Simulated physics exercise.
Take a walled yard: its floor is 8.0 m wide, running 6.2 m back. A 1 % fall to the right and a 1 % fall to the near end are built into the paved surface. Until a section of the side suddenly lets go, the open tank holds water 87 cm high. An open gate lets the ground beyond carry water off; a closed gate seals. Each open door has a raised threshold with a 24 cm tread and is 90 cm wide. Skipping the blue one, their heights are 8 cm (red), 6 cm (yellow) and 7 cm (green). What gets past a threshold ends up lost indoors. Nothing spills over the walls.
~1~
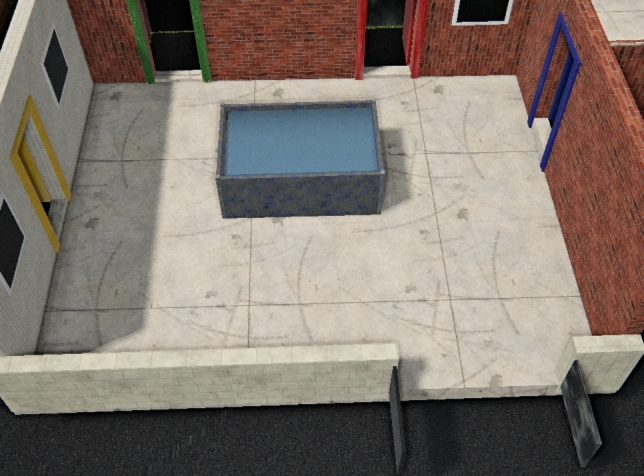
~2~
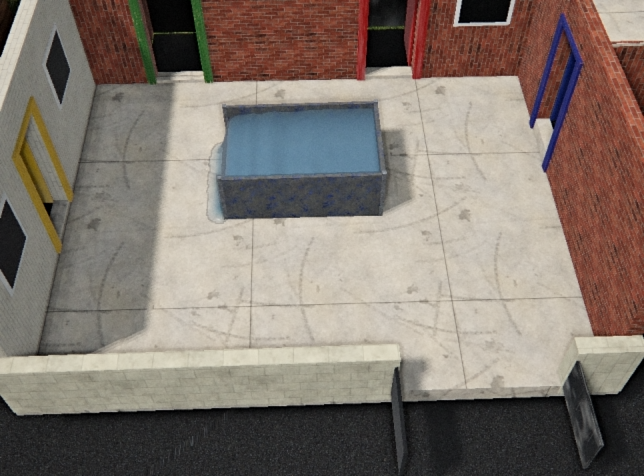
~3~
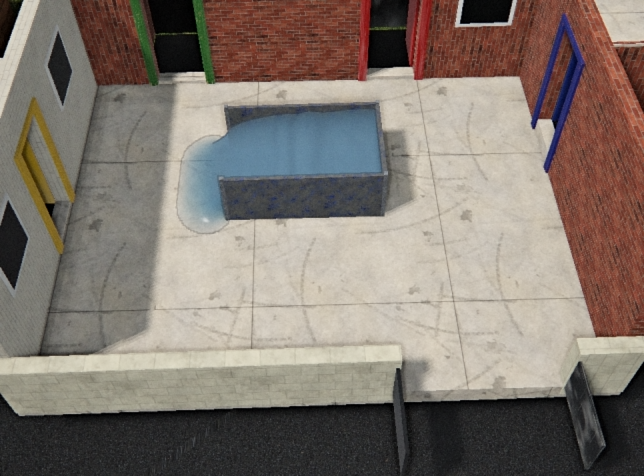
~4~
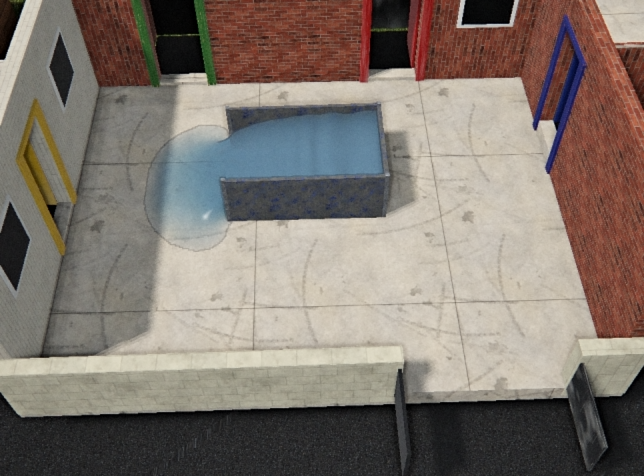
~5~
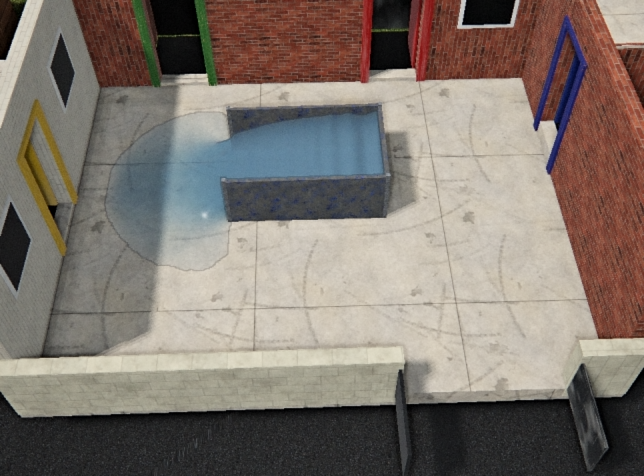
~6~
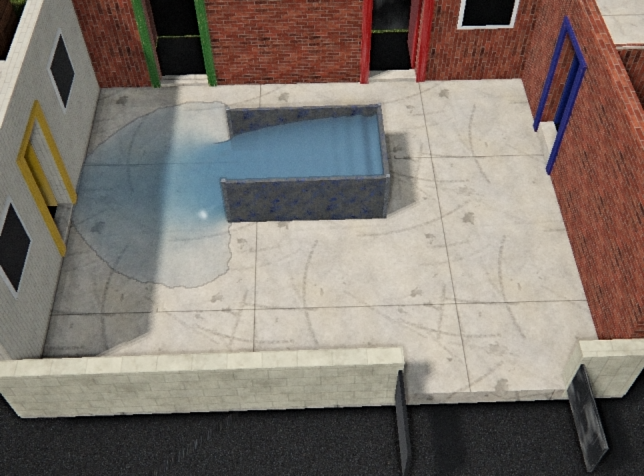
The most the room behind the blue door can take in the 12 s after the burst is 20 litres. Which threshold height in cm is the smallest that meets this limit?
A height of roughly 9.5 cm.
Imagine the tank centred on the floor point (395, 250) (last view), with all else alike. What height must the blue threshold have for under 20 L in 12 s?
At least roughly 8.5 cm high.
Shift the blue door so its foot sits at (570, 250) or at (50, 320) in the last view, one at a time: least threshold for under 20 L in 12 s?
About 9.5 cm, then about 12.0 cm.
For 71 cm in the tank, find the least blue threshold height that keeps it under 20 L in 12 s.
Something near 7.0 cm should do.
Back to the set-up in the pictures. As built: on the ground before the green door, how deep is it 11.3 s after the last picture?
A ruler would read roughly 1.5 cm.
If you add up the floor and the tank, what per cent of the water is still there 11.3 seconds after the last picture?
What remains is some 74 per cent of the water.
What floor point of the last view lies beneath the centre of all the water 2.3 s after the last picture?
Centre of mass: About (178, 190) px.
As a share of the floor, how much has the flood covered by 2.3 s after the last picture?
I'd estimate about 35 percent.
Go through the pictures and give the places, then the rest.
In the first picture, the open tank at (299, 141) is whole and still, 87 cm deep; the blue door at (550, 103) is dry.
In the second picture, the front is at (212, 215), 0.3 m from the gap at (228, 170); 0.4 m2 of floor is wet, 87 cm left at the back.
In the third picture, the front is at (181, 206), 0.8 m from the gap at (230, 172); 1.4 m2 of floor is wet, 87 cm left at the back.
In the fourth picture, the front is at (150, 208), 1.3 m from the gap at (232, 174); 2.9 m2 of floor is wet, 87 cm left at the back.
In the fifth picture, the front is at (110, 209), 2.0 m from the gap at (233, 175); 5.4 m2 of floor is wet, 82 cm left at the back.
In the sixth picture, water pours out at (233, 176) and has run 2.6 m, to (73, 211); about 6 cm deep outside, 74 cm at the back; the blue door at (556, 107), 5.4 m from the gap, is still 5.5 m from the nearest water.
Then, 0.7 s after the last picture water covers 25 % of the floor, deepest (44 cm) near (88, 191); it has not reached the blue door.
Then, 2.3 s after the last picture water covers 35 % of the floor, deepest (36 cm) near (100, 90); it has not reached the blue door.
Then, 11.3 s after the last picture water covers 95 % of the floor, deepest (12 cm) near (603, 372); 9 cm at the blue door, 0 litres in over its 25 cm threshold.
At the blue door as built, the water peaked near 14 cm, 4.9 s after the last picture.
Run again over the same 12 s with other heights there, 43 litres in over 8 cm, 9 litres over 11 cm. The limit of 20 litres is kept from about 9.5 cm up.
